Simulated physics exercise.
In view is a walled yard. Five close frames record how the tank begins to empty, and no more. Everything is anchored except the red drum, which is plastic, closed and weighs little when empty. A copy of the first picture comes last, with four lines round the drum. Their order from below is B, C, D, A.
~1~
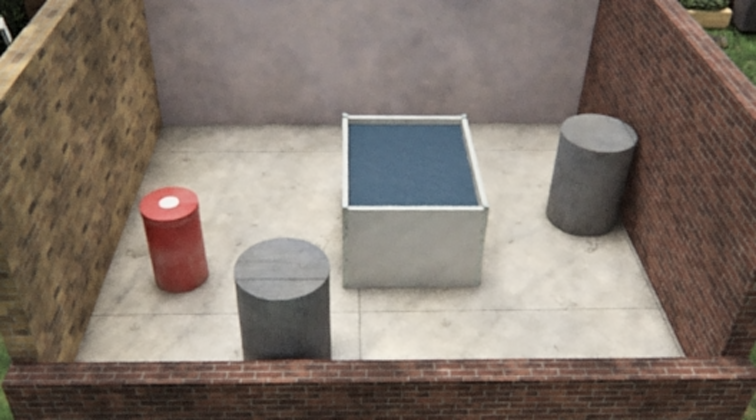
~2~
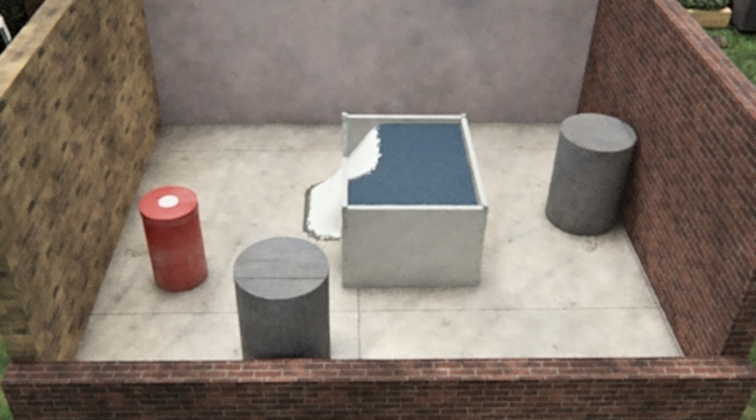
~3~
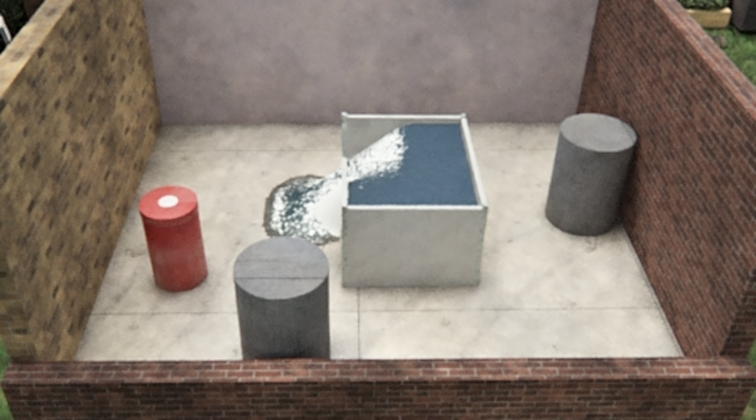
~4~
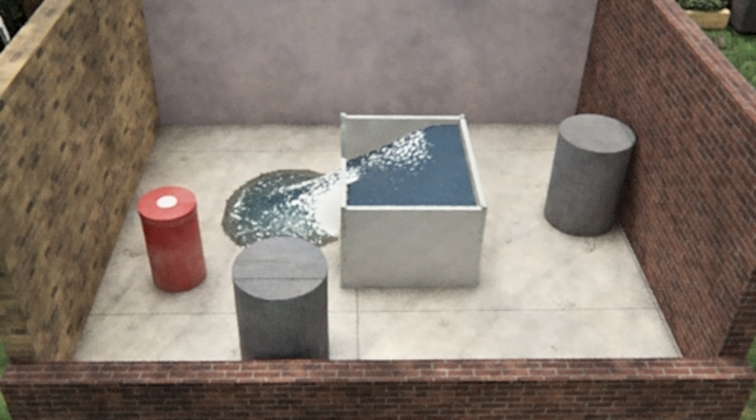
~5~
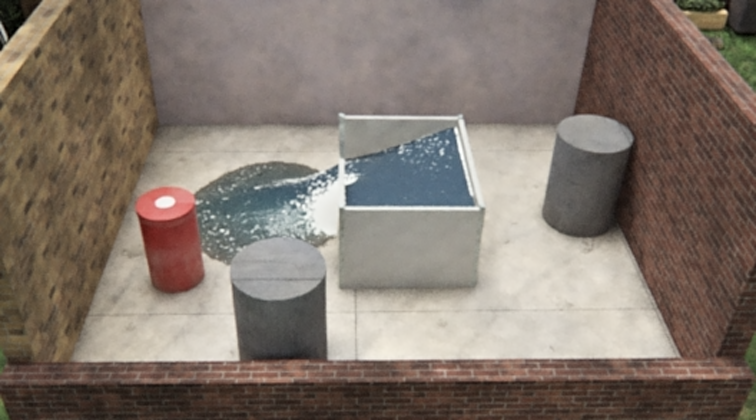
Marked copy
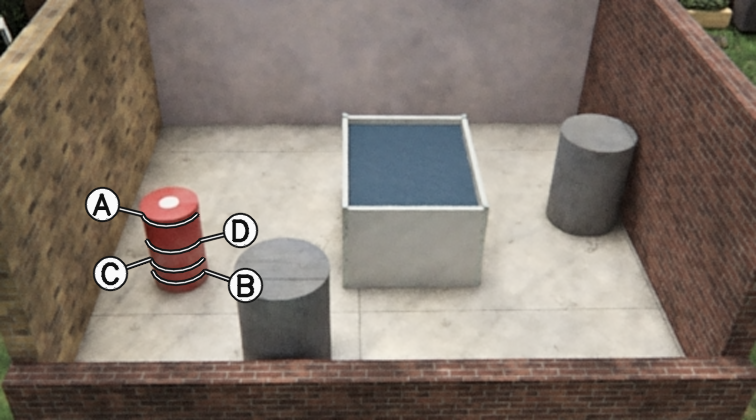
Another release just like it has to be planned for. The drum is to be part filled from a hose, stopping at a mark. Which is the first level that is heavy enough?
Go for C.
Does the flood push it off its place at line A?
No, not at all.
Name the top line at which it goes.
Line B.
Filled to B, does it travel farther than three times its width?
No.
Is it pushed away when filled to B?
Yes, it does.
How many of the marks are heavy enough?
Three.
On the marked copy, A at (166, 226); B at (175, 283); C at (173, 271); D at (170, 252); from the bottom up B, C, D, A.
If A is chosen, it does not move.
If B is chosen, it is pushed about twice its own width away.
If C is chosen, it does not move.
If D is chosen, it does not move.
